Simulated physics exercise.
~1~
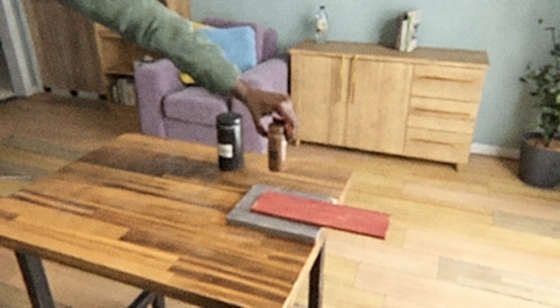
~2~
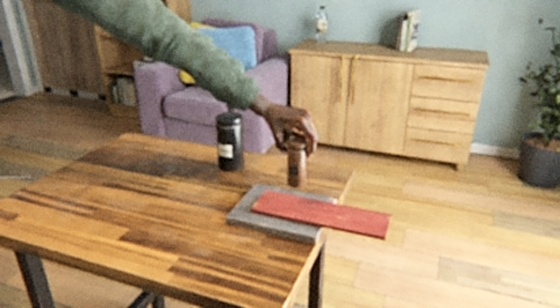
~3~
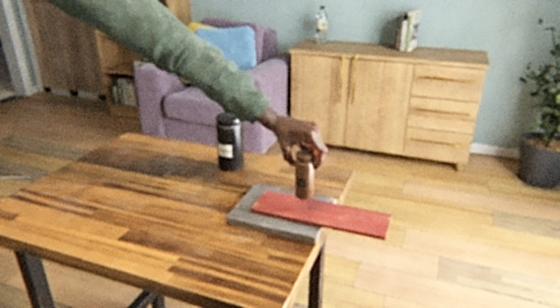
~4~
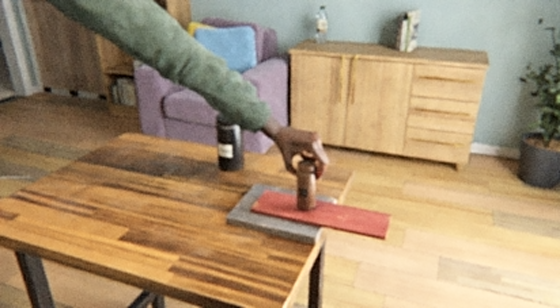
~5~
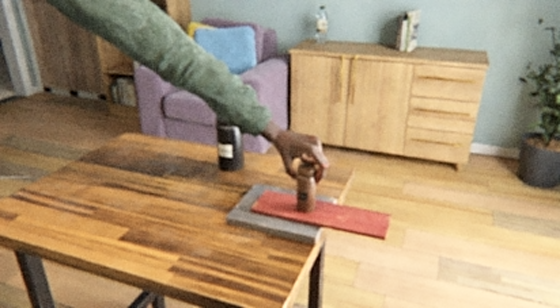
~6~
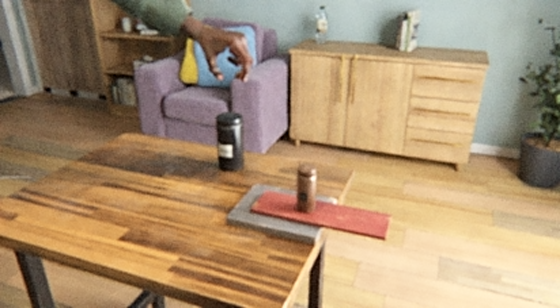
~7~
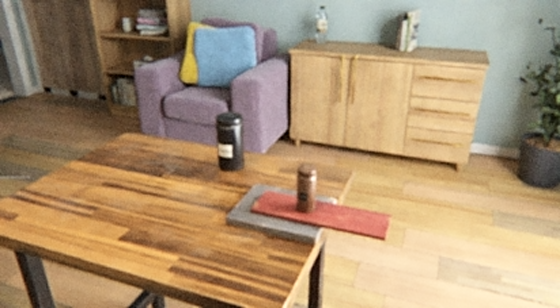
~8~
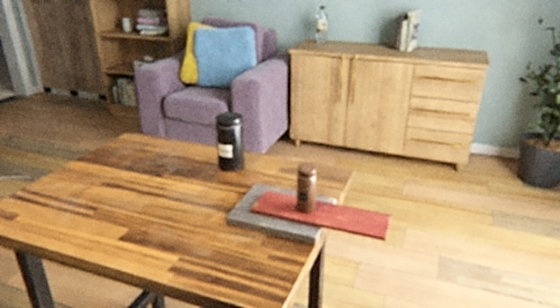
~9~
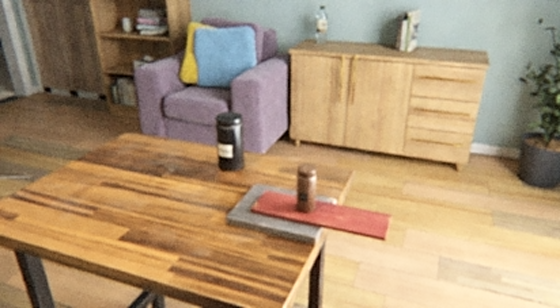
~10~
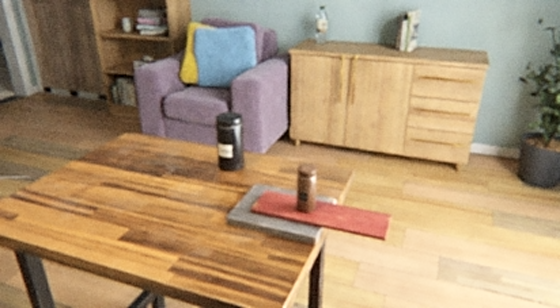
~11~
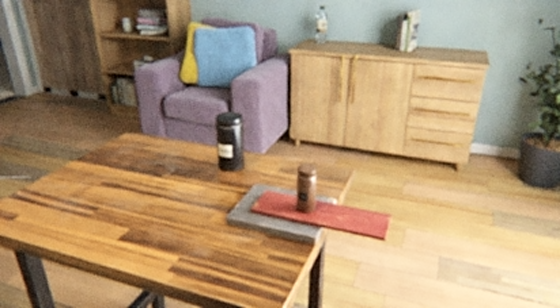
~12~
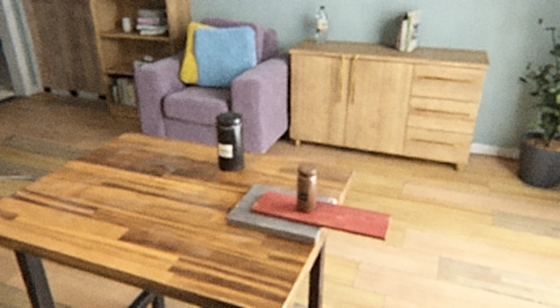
In this clip, a hand carries a brown shaker rightward past a black jar and lowers it onto a red board that lies on a grey slab and juts past a wooden table's edge. The hand lets go and withdraws, and the shaker stays upright on the steady board.
